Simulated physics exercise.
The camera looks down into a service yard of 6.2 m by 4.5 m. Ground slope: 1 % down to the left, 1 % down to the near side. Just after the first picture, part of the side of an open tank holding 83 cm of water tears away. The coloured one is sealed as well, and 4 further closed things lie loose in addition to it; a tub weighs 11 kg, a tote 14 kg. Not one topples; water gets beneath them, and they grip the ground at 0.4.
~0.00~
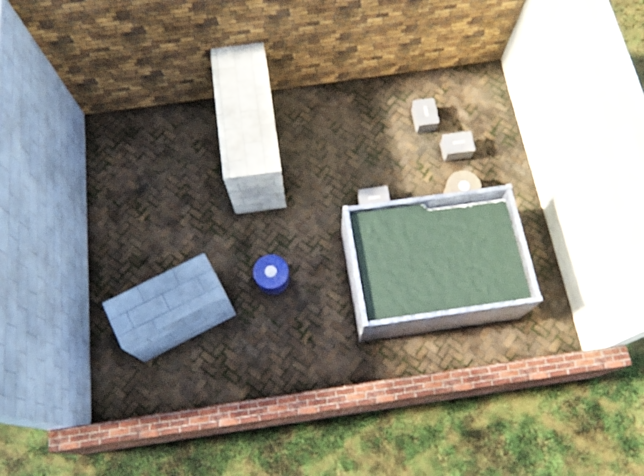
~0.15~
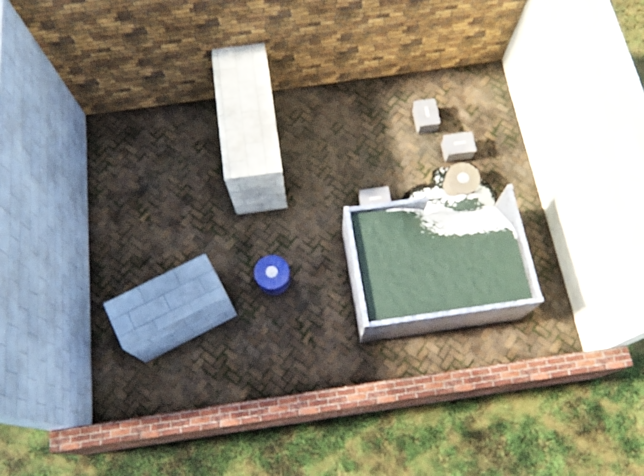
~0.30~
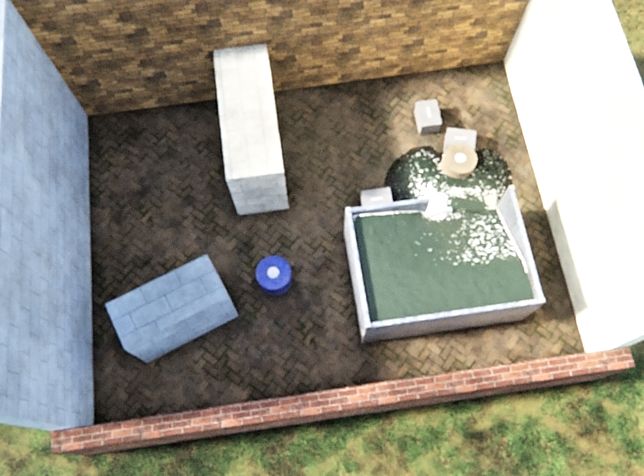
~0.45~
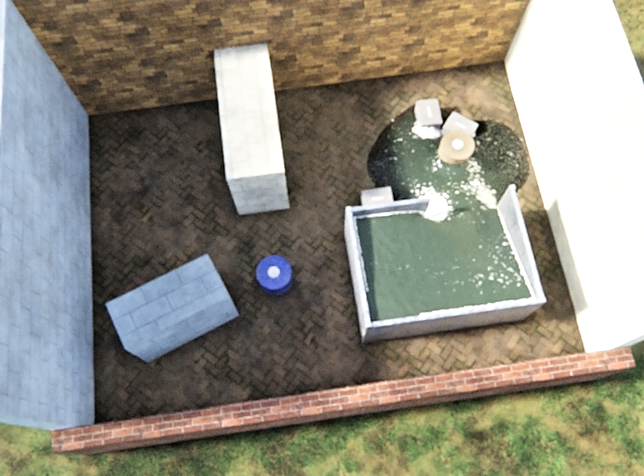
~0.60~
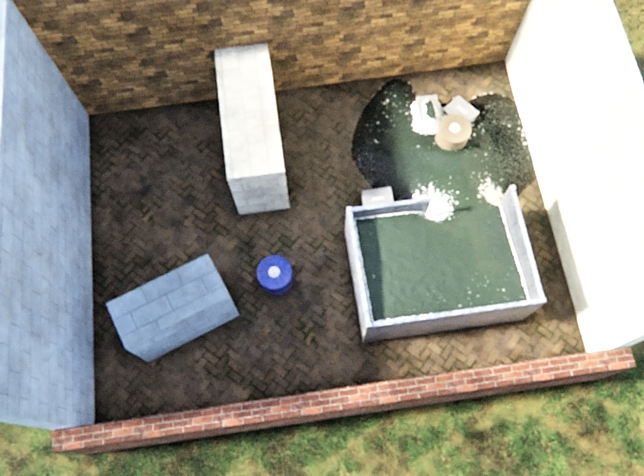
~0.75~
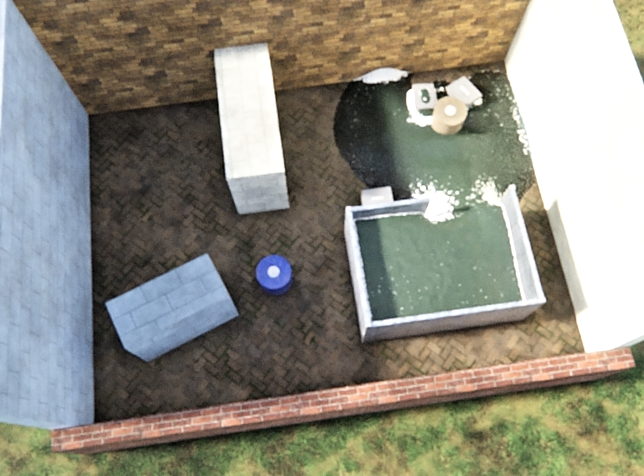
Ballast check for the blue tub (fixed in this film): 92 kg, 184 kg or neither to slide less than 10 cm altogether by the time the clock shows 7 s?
My prediction: Lighter is fine.
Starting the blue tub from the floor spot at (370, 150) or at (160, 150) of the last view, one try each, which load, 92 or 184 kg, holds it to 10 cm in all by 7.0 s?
Try 1: Lesser mass sufficient. Try 2: Lesser mass sufficient.
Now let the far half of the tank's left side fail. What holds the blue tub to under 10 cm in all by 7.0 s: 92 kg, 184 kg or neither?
So only the heavier pick.
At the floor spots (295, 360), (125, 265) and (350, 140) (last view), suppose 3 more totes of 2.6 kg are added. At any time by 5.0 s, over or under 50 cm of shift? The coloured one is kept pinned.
Order as listed: Outside the limit, inside the limit, outside the limit.
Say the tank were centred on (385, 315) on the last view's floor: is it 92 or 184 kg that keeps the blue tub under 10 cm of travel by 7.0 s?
In that case, simply put, the lighter one does it.
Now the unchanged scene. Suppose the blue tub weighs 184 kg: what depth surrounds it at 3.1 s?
Around 3 cm.
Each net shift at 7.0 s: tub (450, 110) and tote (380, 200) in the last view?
300 cm and 140 cm.
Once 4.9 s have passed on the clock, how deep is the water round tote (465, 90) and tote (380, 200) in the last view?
16 and 12 cm.
After 1.4 s the blue tub would be 0 cm from its start with 92 kg and 0 cm from its start with 184 kg; 0 cm of water round it then.
After 3.1 s the blue tub would be 0 cm from its start with 92 kg and 0 cm from its start with 184 kg; 3 cm of water round it then.
After 4.9 s the blue tub would be 0 cm from its start with 92 kg and 0 cm from its start with 184 kg; 7 cm of water round it then.
After 7.0 s the blue tub would be 0 cm from its start with 92 kg and 0 cm from its start with 184 kg; 7 cm of water round it then.
